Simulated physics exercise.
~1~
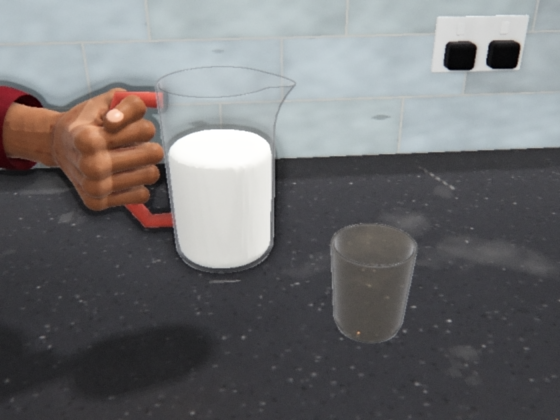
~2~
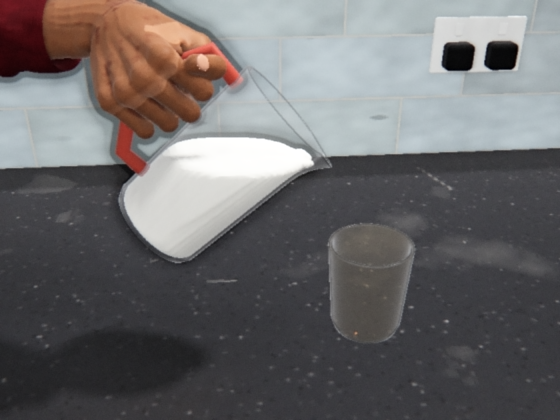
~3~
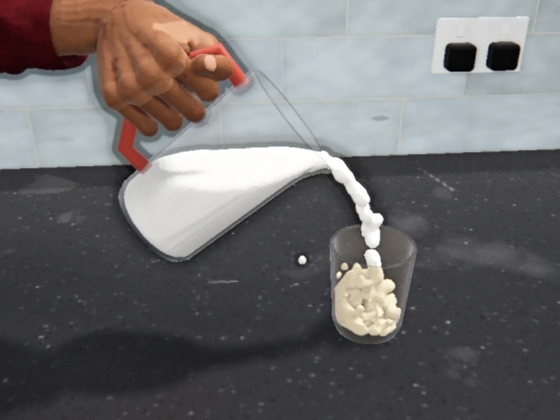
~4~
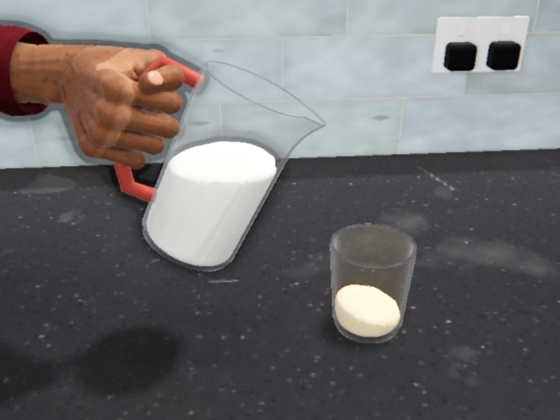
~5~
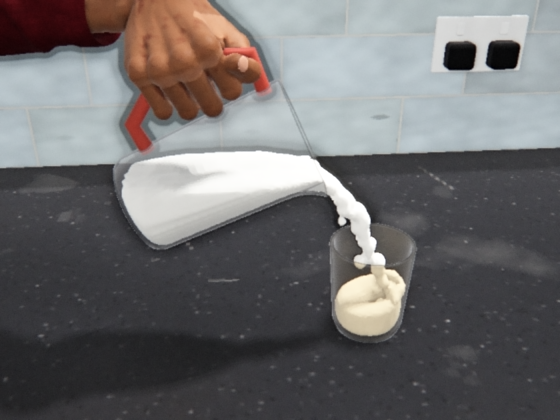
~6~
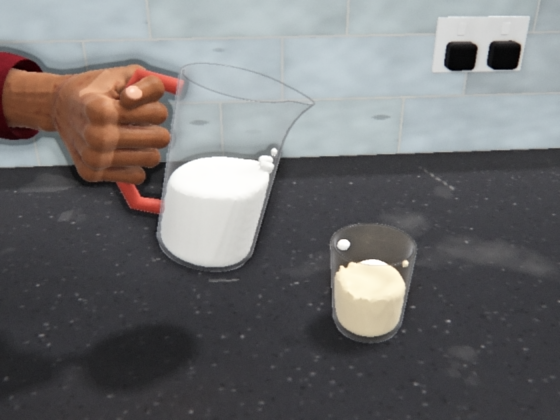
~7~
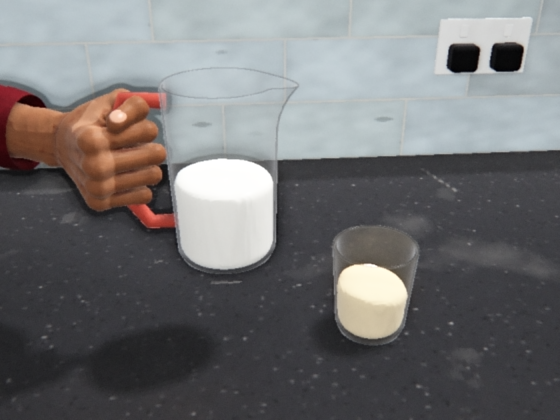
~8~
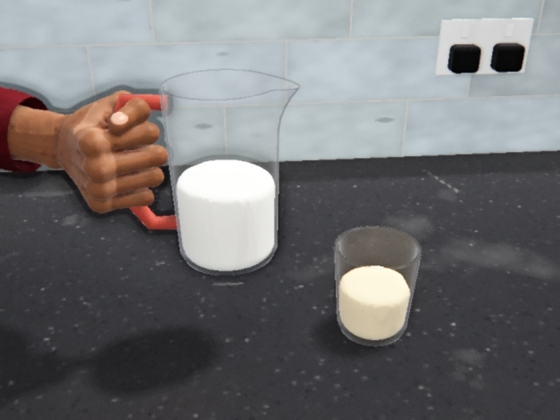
We see a hand tilt a clear jug of white liquid over an empty glass on a dark speckled counter, pour some in, ease back, then pour again before setting the jug upright, leaving the glass roughly half full and the jug still holding plenty.
